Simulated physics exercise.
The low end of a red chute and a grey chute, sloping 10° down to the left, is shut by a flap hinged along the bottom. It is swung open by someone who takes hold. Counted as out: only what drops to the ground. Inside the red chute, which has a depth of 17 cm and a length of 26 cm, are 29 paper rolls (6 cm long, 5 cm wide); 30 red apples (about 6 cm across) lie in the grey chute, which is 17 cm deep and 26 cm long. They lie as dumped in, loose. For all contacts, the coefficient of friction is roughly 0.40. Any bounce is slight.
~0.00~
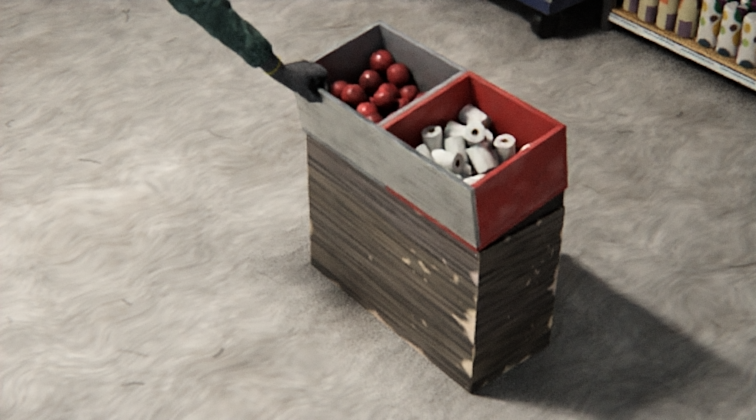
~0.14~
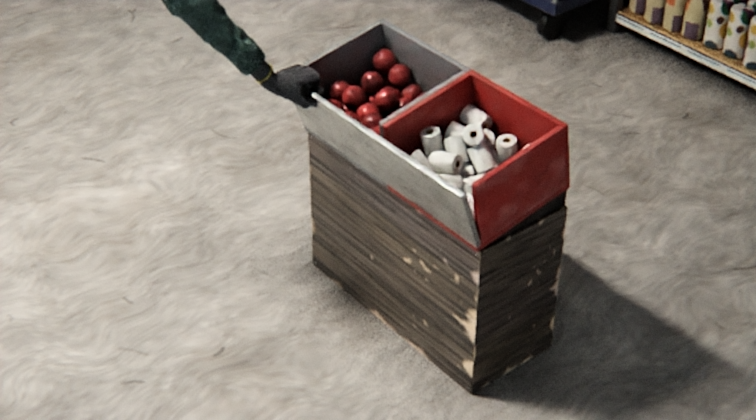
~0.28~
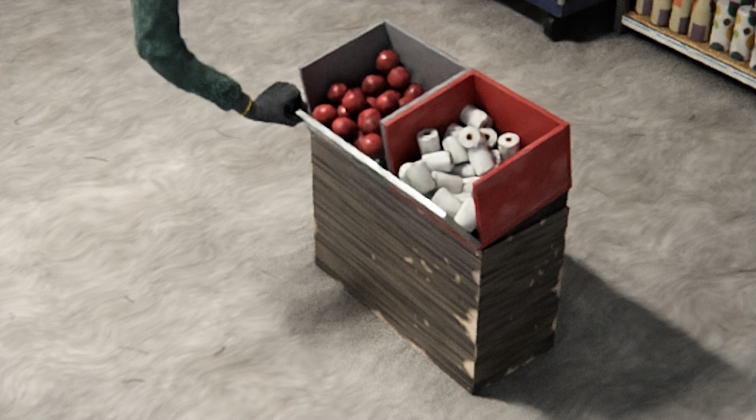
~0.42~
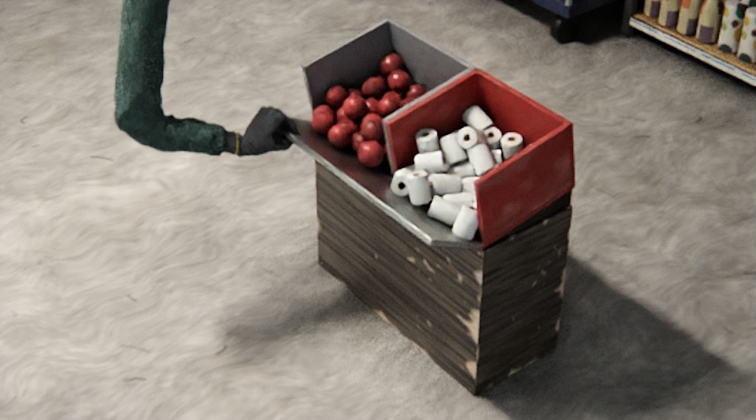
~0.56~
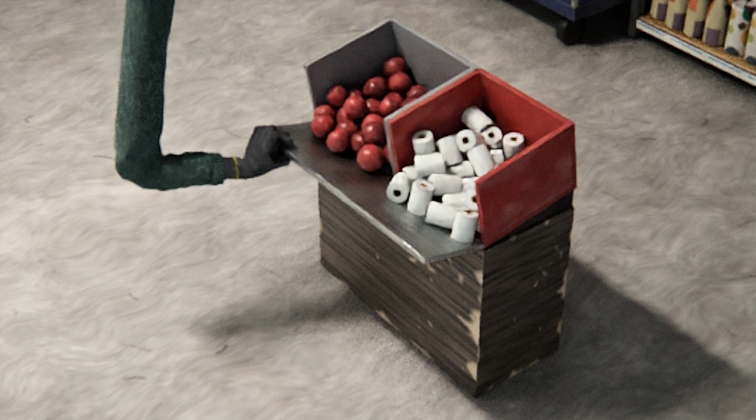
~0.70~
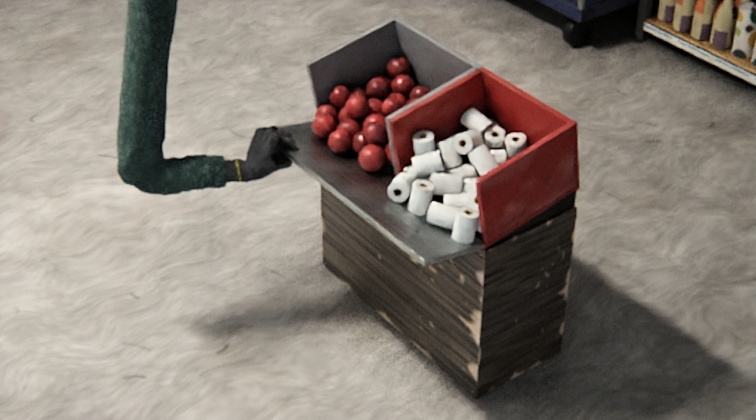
On a pale, mottled floor with stocked shelves at the upper right, seen from above at an angle, a stack of dark wooden boards supports two open chutes. Red apples fill the grey one at left, white paper rolls the red one at right. A green-sleeved, dark-gloved arm lowers the grey front flap outward, and apples and rolls shift forward onto it while the view drifts very slightly.
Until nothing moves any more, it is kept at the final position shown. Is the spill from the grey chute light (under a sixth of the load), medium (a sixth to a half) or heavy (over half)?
Light.
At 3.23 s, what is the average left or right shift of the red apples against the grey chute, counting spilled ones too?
On average they end up some 4 cm further left.
After 1.11 s, the red chute has all 29 and the grey chute has all 30.
After 1.61 s, the red chute has all 29 and the grey chute has all 30.
After 2.32 s, the red chute has all 29 and the grey chute has all 30.
Final count (at 3.23 s), the red chute has all 29 and the grey chute has all 30. Asked share, 0 of 30, 0 per cent.
